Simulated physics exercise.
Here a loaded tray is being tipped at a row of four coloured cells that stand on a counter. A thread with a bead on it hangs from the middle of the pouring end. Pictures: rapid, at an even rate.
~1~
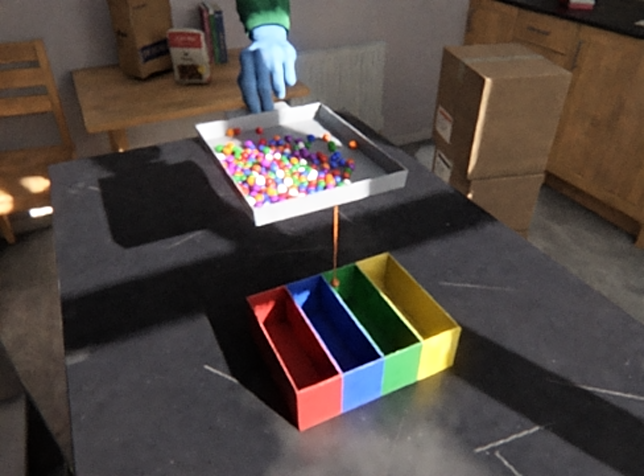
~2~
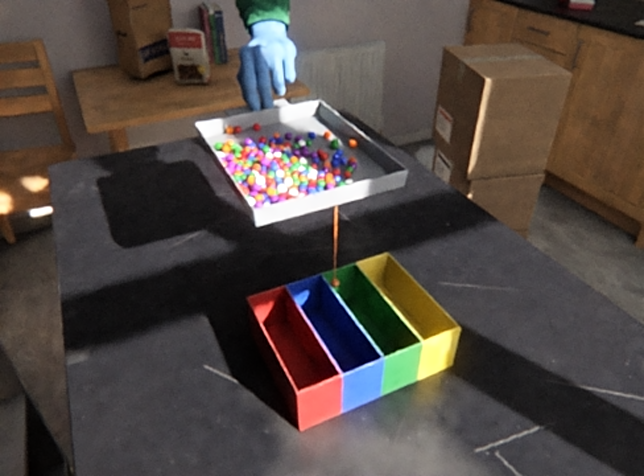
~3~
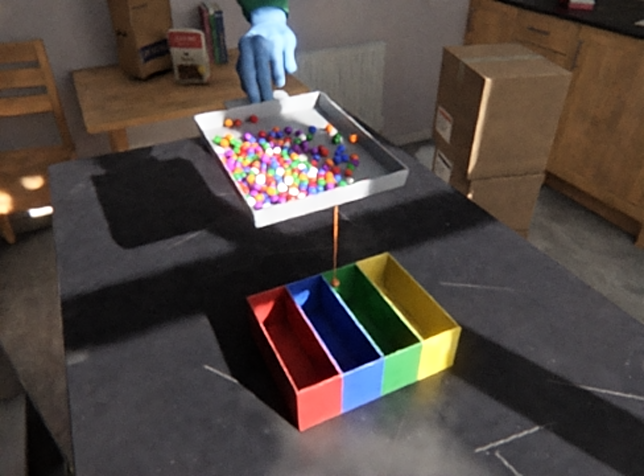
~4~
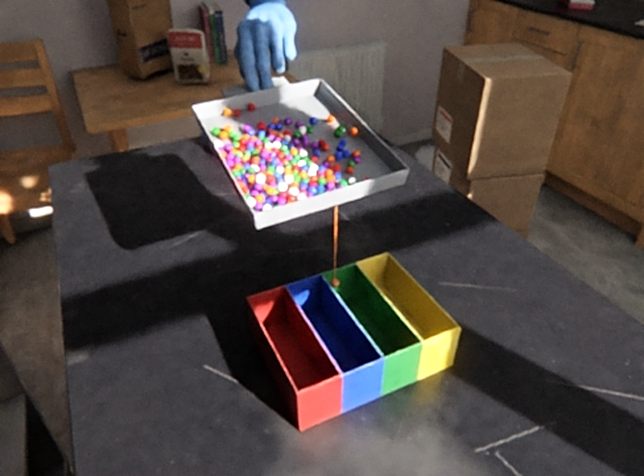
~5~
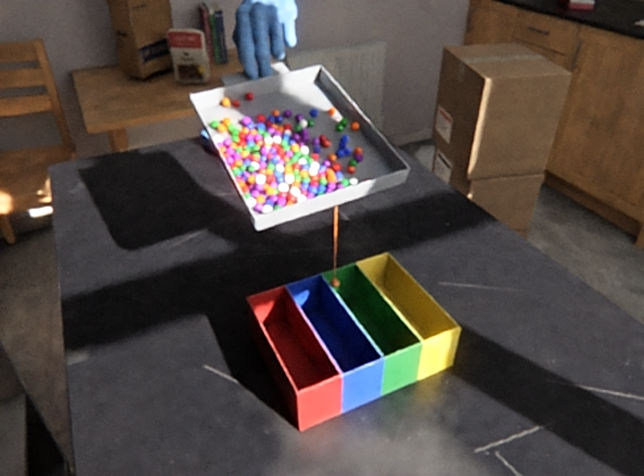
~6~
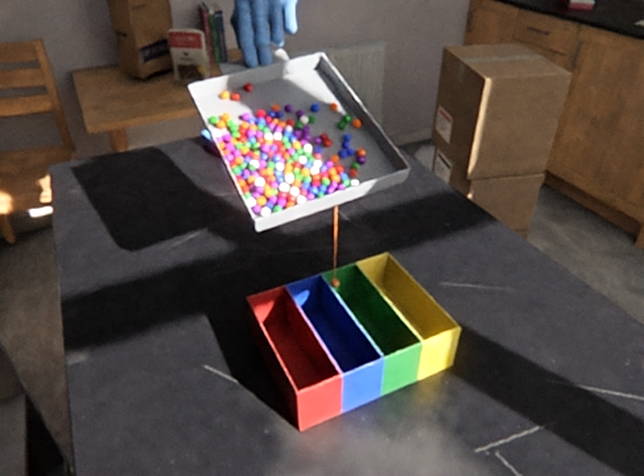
The video shows a blue-gloved hand gradually raising the far end of a grey tray of colourful beads above a dark table, behind red, blue, green and yellow compartments, as the tray tilts and some beads shift inside.
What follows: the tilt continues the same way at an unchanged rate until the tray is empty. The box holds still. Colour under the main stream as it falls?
Red, I would say.
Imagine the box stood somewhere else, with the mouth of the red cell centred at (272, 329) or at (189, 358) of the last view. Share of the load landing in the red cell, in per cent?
Roughly 60% first, roughly 0% second.
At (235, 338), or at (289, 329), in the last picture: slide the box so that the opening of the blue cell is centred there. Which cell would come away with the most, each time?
The cell in green, then the blue cell.
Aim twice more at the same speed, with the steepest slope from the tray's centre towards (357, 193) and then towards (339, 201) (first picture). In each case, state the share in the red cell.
Lab note: Try one about 0 %, try two 10 %.
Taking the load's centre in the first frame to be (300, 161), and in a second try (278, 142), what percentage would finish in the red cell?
First case: Close to 50 %; second case: Close to 50 %.
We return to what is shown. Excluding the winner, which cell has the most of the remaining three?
That one is the cell in blue.
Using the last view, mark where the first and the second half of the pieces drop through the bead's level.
Early half (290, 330), late half (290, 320).
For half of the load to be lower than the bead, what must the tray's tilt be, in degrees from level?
Roughly 100 degrees of turn.
Soon, tray tipped steeply; nearly all on the tray; a stray few falling or outside the box.
A while on, tray tipped past a quarter turn; about a quarter on the tray; about a third in the red cell; a small part in the blue cell; a stray few in the green cell; about a third falling or outside the box.
Towards the end, tray tipped past a quarter turn; about two thirds in the red cell; about a quarter in the blue cell; a stray few in the green cell; about a quarter falling or outside the box.
Finally, tray tipped past a quarter turn; about two thirds in the red cell; about a quarter in the blue cell; a stray few in the green cell; none in the yellow cell; about a quarter outside the box.
